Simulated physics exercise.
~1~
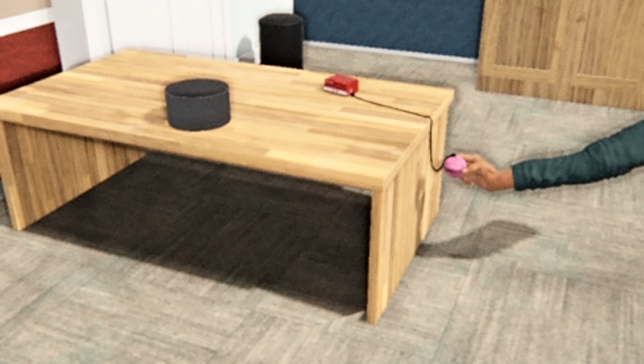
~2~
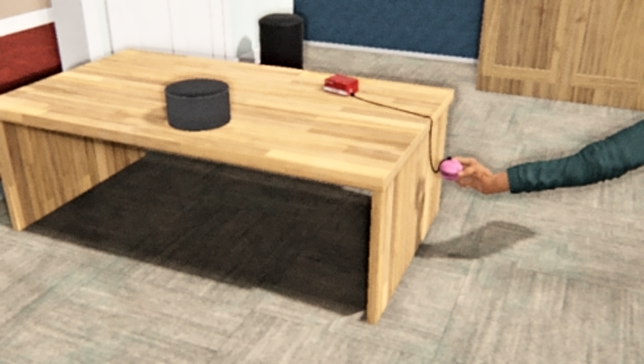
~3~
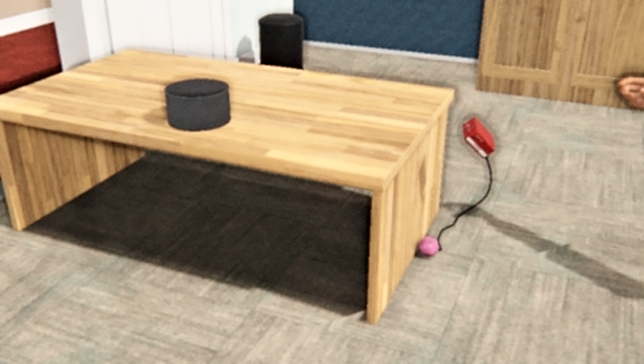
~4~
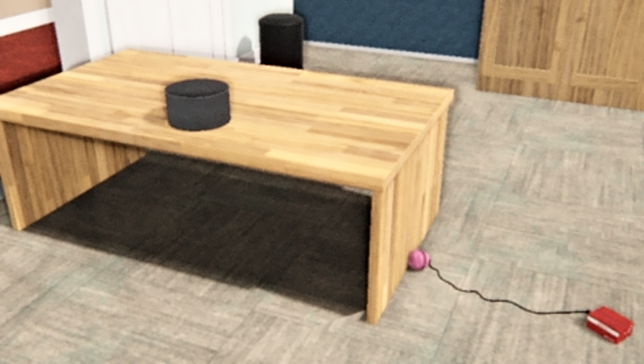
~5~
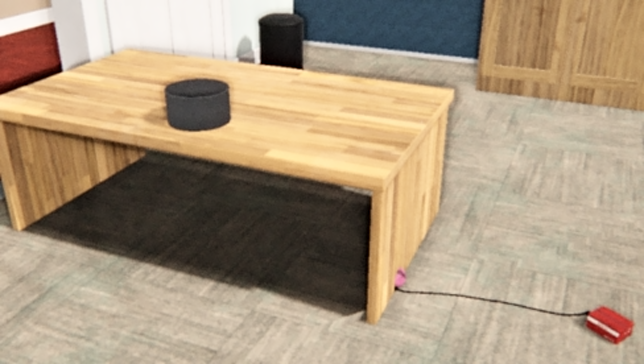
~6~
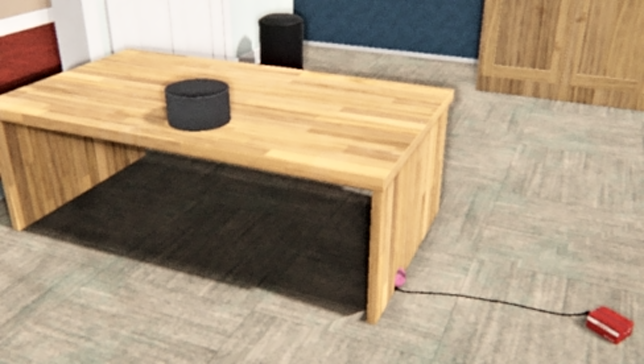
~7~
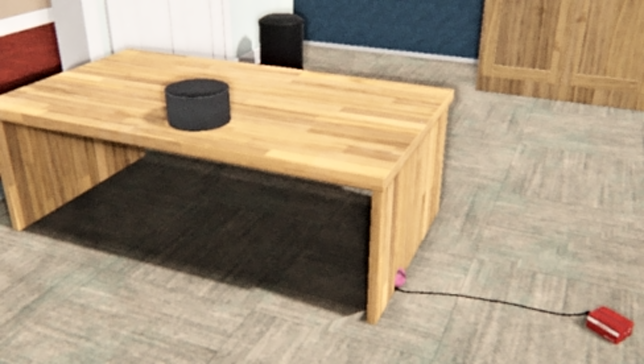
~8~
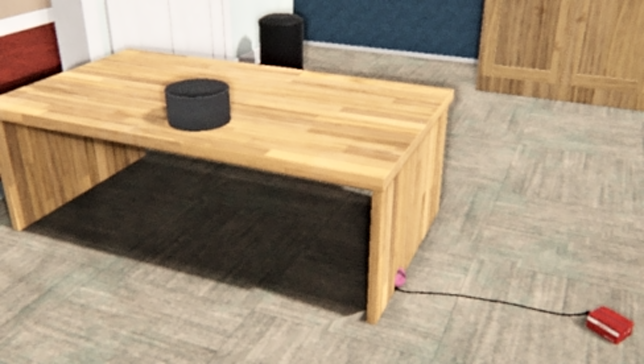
A hand in a dark green sleeve reaches in from the right, holding a pink ball beside a wooden table seen from slightly above in a room with a grey patterned floor. A dark shoelace runs from the ball to a red box near the table's far right edge, while a round black pot sits farther left. The hand lets go and draws back, and the ball drops, pulling the box over the edge. The box tumbles to the floor at lower right. The ball rolls left and rests against the table's end, the lace stretched between them, the pot unmoved.
